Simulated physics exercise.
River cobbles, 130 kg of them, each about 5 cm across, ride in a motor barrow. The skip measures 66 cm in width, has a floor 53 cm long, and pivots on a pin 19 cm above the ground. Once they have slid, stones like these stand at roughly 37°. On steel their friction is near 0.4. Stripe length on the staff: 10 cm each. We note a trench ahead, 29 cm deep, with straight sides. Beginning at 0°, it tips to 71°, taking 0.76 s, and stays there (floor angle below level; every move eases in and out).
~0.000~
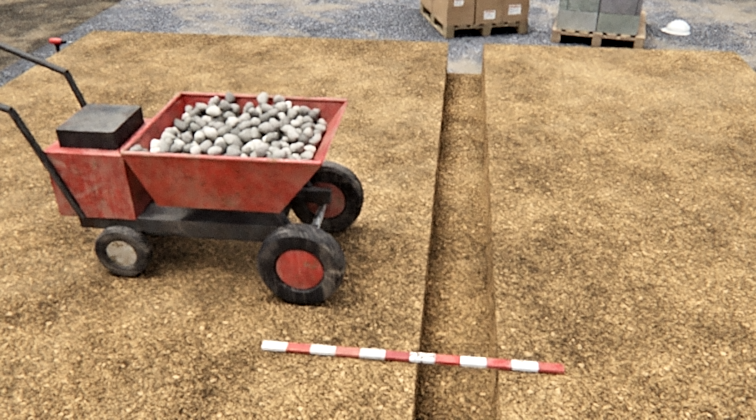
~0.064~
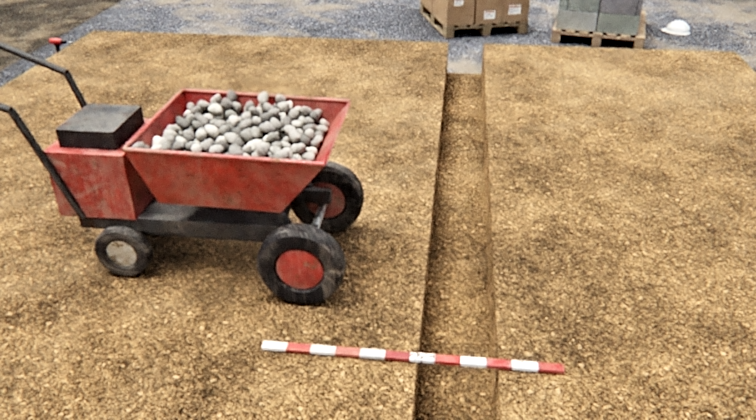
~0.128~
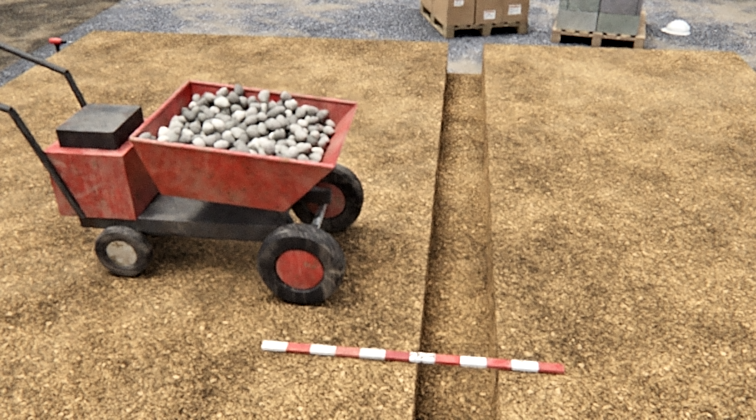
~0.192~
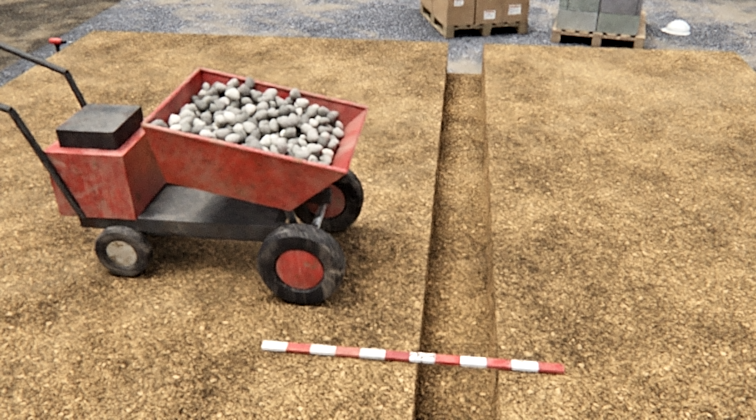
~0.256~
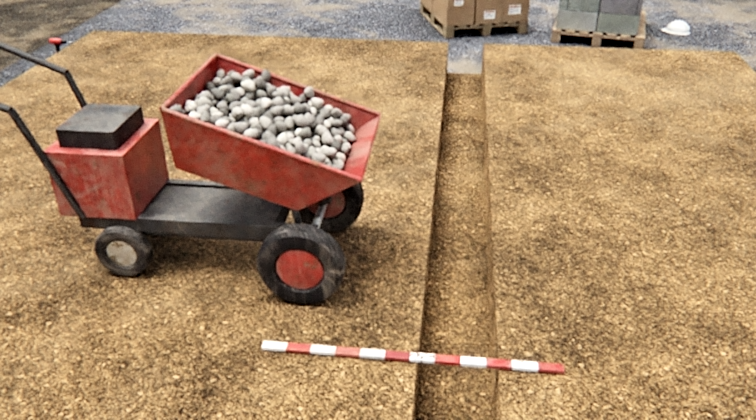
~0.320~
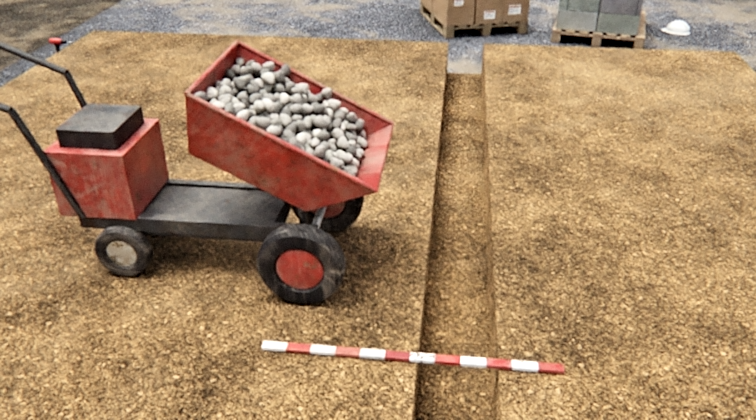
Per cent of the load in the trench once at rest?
About 71 %.
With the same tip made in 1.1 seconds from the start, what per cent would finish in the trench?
It would be near 85 percent.
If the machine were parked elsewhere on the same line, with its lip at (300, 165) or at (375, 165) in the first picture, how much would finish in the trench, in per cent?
About 85 per cent first, then about 30 per cent.
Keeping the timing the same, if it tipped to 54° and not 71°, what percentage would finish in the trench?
I'd guess some 40 in a hundred.
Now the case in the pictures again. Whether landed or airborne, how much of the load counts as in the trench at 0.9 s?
30 per cent, give or take.
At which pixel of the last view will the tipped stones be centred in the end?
At about pixel (474, 300) in the last view.
After 0.6 s the floor is at 60°; 100 % in the skip; the foremost stones are at (411, 201).
After 0.9 s the floor is at 71°; 67 % in the skip, 31 % in the trench, 3 % past the trench; the foremost stones are at (508, 269).
After 1.2 s the floor is at 71°; 19 % in the skip, 52 % in the trench, 29 % past the trench; the foremost stones are at (666, 280).
After 3.2 s the floor is at 71°; 0 % in the skip, 71 % in the trench, 29 % past the trench; the foremost stones are past the picture's edge.
